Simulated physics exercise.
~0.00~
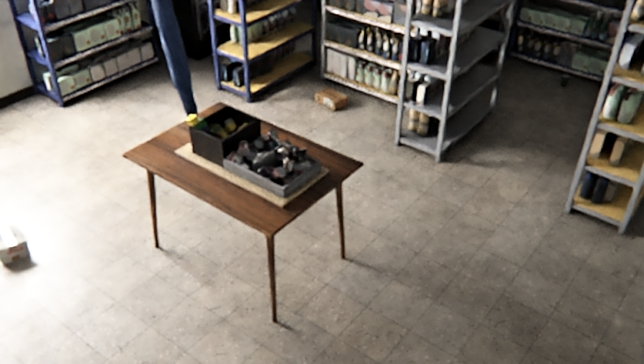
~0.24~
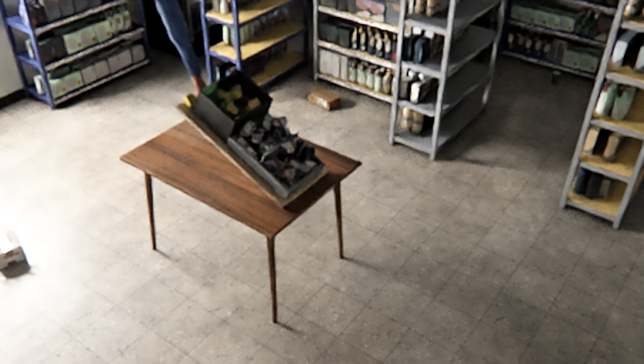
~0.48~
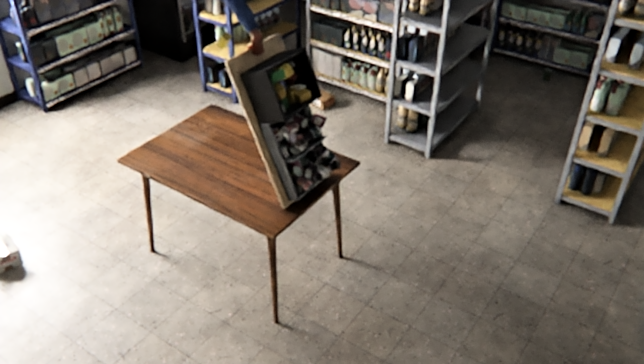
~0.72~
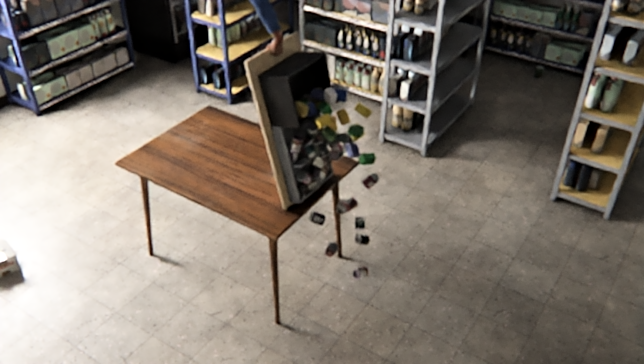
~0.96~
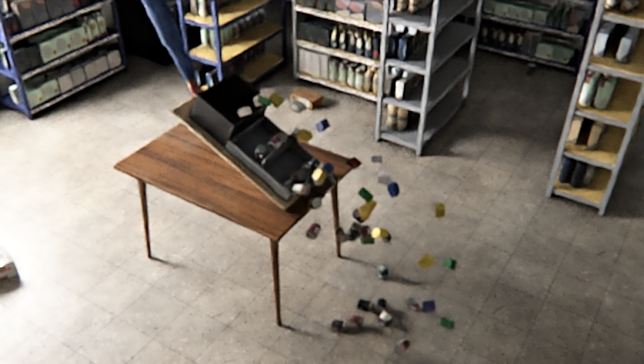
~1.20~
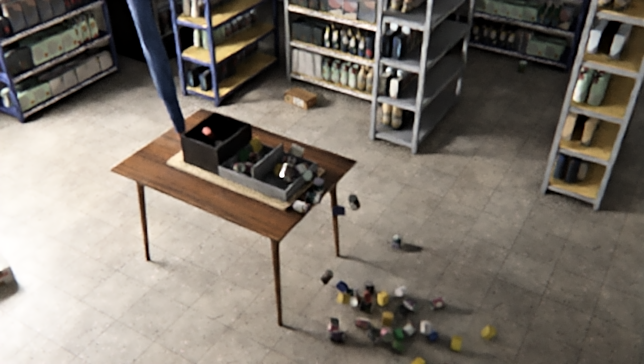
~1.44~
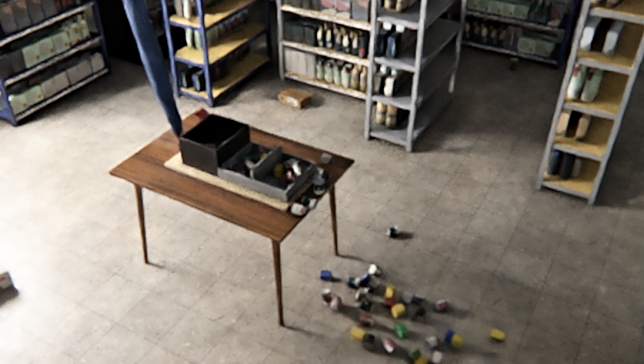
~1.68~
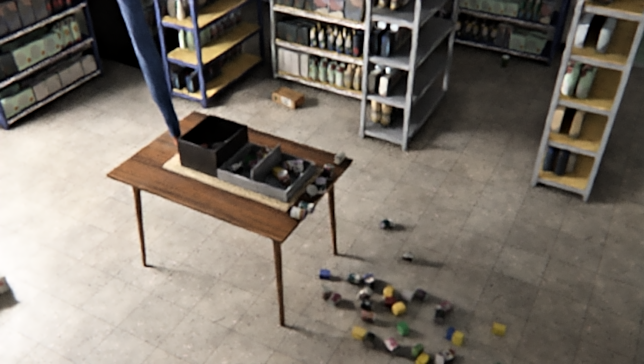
We see an arm tilt a board carrying a black tote and a grey tote steeply to the right on a wooden table, spilling most of their small tins and coloured bricks onto the floor, before lowering it flat with a few pieces left on the tabletop.
